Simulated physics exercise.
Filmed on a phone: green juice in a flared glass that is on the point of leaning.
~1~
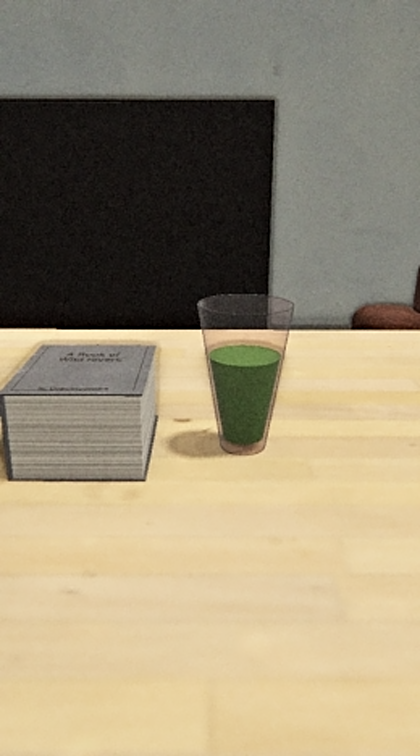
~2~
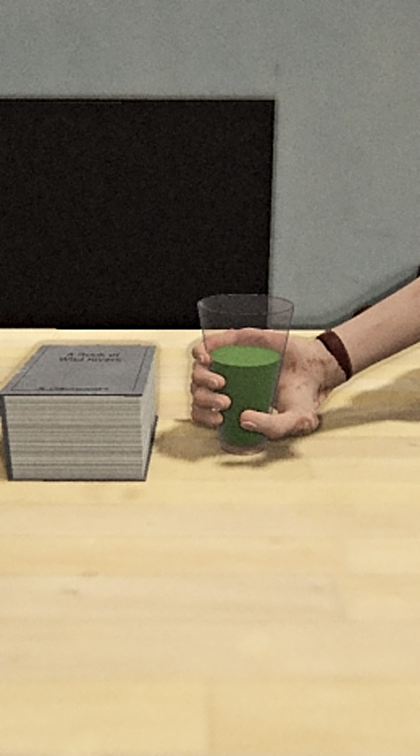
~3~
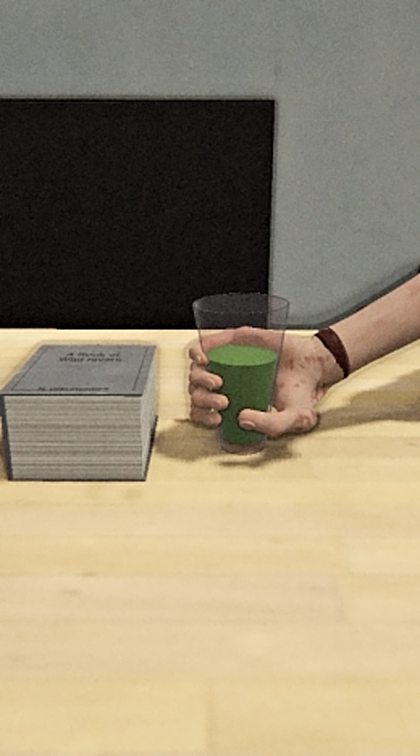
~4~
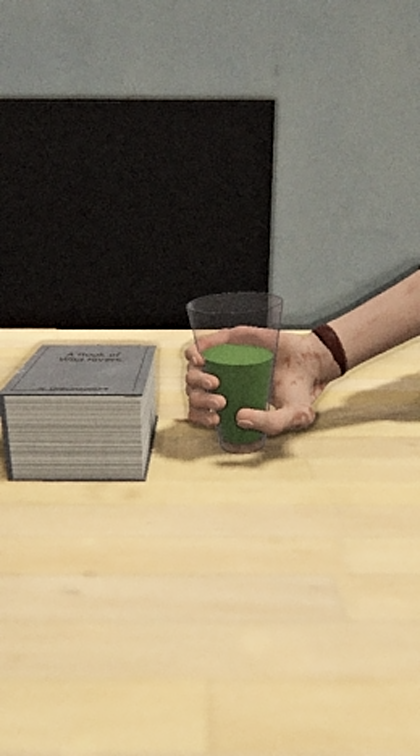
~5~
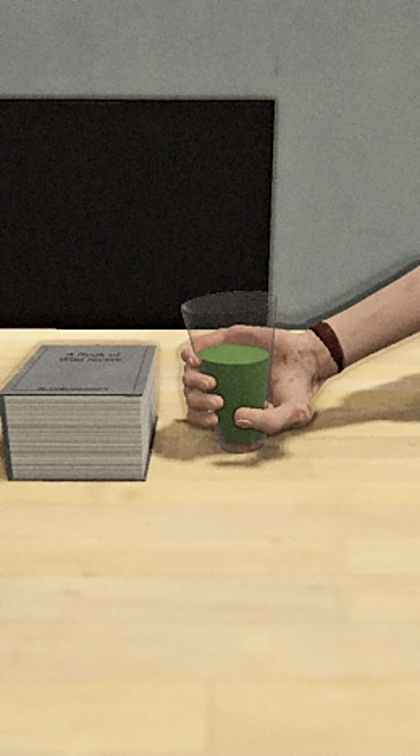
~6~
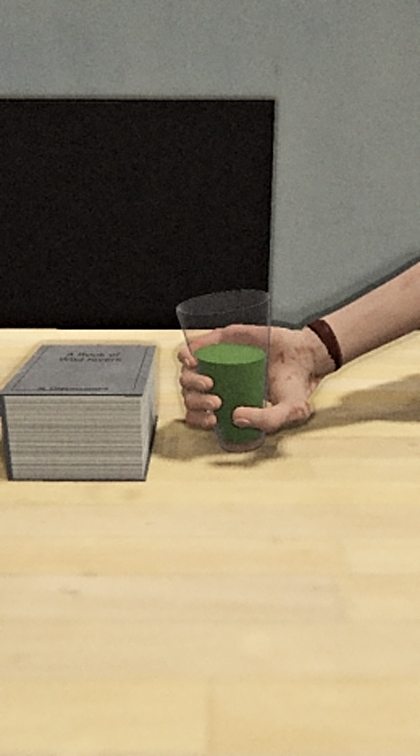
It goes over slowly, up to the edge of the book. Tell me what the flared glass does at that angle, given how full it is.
That lean is fine for it, I expect.
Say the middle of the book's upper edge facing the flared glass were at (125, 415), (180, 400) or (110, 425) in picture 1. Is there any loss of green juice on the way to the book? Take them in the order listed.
Going one by one, I'd say some escapes, nothing escapes and some escapes.
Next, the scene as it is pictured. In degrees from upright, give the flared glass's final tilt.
About 30 degrees.
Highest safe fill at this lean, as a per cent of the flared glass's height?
About 85 %.
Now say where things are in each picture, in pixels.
In the first frame, it stands upright; flared glass (245, 372) about two thirds full.
In the second frame, a hand takes hold; flared glass about two thirds full, surface at (245, 356); book (90, 407).
In the third frame, the top moves towards the book; flared glass (242, 371) about two thirds full.
In the fourth frame, on the way over; flared glass about two thirds full, surface at (238, 355); book (90, 407).
In the fifth frame, it is leaning; flared glass (236, 370) about two thirds full.
In the sixth frame, tipping on its foot; flared glass about two thirds full, surface at (231, 354); book (90, 407).
Soon after, the flared glass leans by about 20°; nothing has left it.
Later, the flared glass leans by about 25°; nothing has left it.
In the end, the flared glass leans by about 30°, against the book; nothing has left it.
